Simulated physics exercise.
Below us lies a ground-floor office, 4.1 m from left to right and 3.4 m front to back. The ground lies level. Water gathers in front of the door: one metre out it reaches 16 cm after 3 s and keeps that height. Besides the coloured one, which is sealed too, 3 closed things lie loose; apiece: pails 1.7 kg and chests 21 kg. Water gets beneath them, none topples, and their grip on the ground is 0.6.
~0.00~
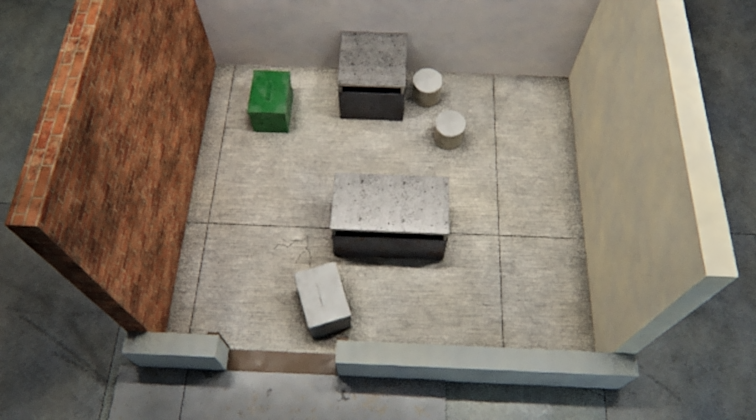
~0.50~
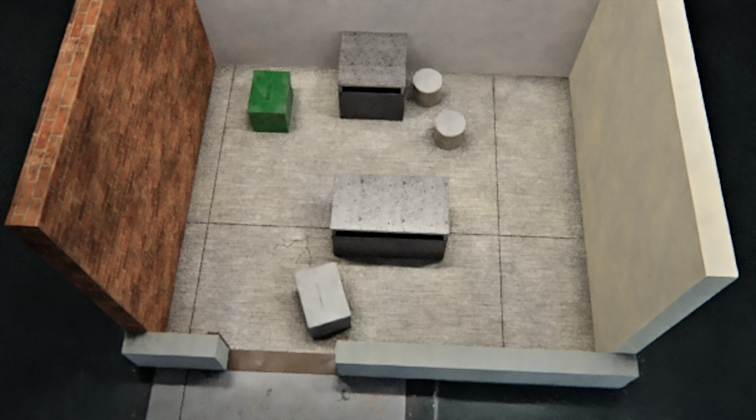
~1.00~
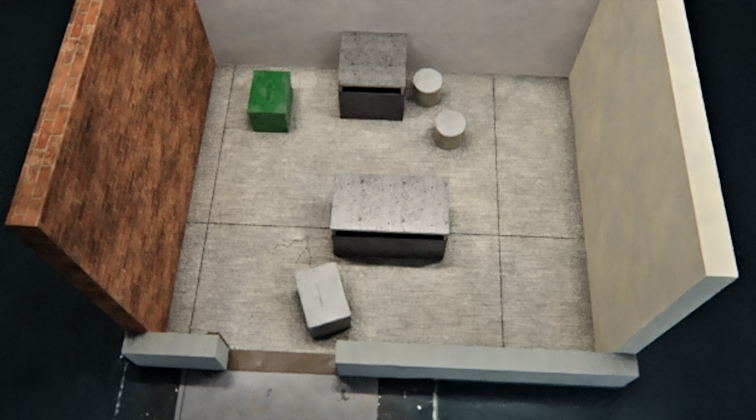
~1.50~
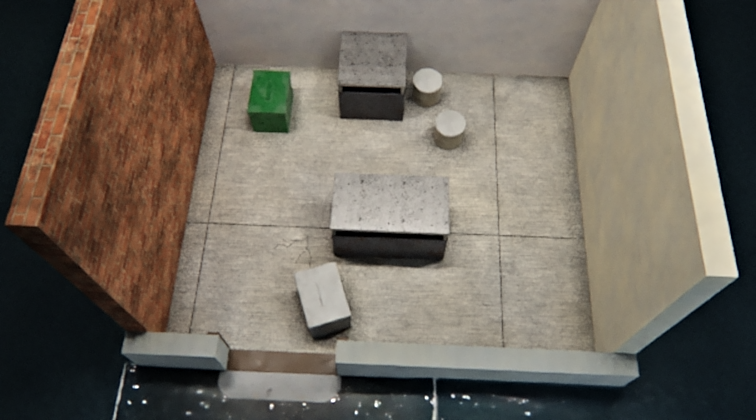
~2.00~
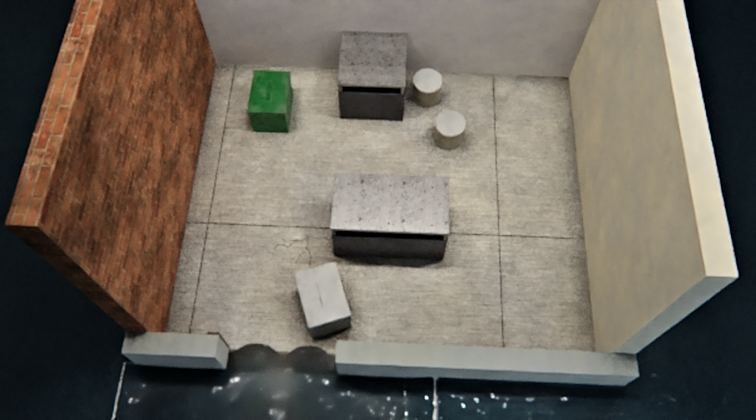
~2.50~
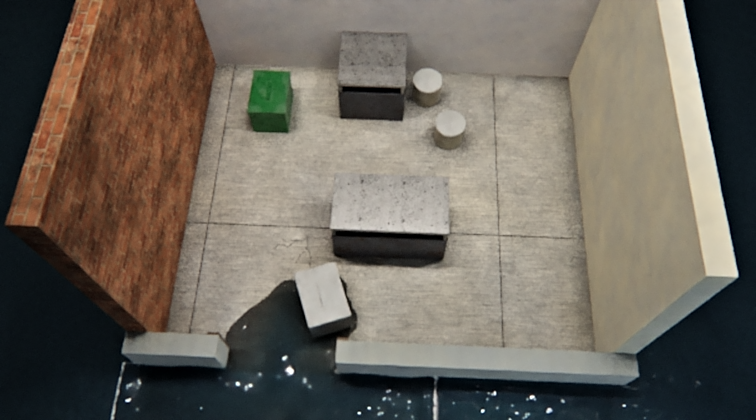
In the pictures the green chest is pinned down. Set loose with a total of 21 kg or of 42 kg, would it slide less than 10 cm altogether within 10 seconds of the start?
Verdict: Only the larger load is enough.
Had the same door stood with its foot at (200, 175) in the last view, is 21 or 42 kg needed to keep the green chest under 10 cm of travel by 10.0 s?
In that case the smaller load will do.
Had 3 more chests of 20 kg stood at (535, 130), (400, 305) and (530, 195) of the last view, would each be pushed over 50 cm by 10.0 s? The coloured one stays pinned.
In turn: Less, short of it, under.
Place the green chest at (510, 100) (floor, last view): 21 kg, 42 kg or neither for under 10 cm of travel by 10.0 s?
Either load holds.
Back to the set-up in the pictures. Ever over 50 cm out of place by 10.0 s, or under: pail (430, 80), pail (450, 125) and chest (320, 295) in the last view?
In that order: Short of it, more, short of it.
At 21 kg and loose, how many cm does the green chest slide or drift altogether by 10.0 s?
Some 120 cm in all.
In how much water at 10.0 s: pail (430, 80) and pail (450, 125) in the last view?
About 1 and 4 cm.
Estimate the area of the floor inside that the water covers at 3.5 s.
About 2.5 m2.
After 3.5 s the green chest would be 0 cm from its start with 21 kg and 0 cm from its start with 42 kg; 0 cm of water round it then.
After 4.5 s the green chest would be 0 cm from its start with 21 kg and 0 cm from its start with 42 kg; 2 cm of water round it then.
After 7.0 s the green chest would be 2 cm from its start with 21 kg and 0 cm from its start with 42 kg; 9 cm of water round it then.
After 10.0 s the green chest would be 73 cm from its start with 21 kg and 0 cm from its start with 42 kg; 12 cm of water round it then.
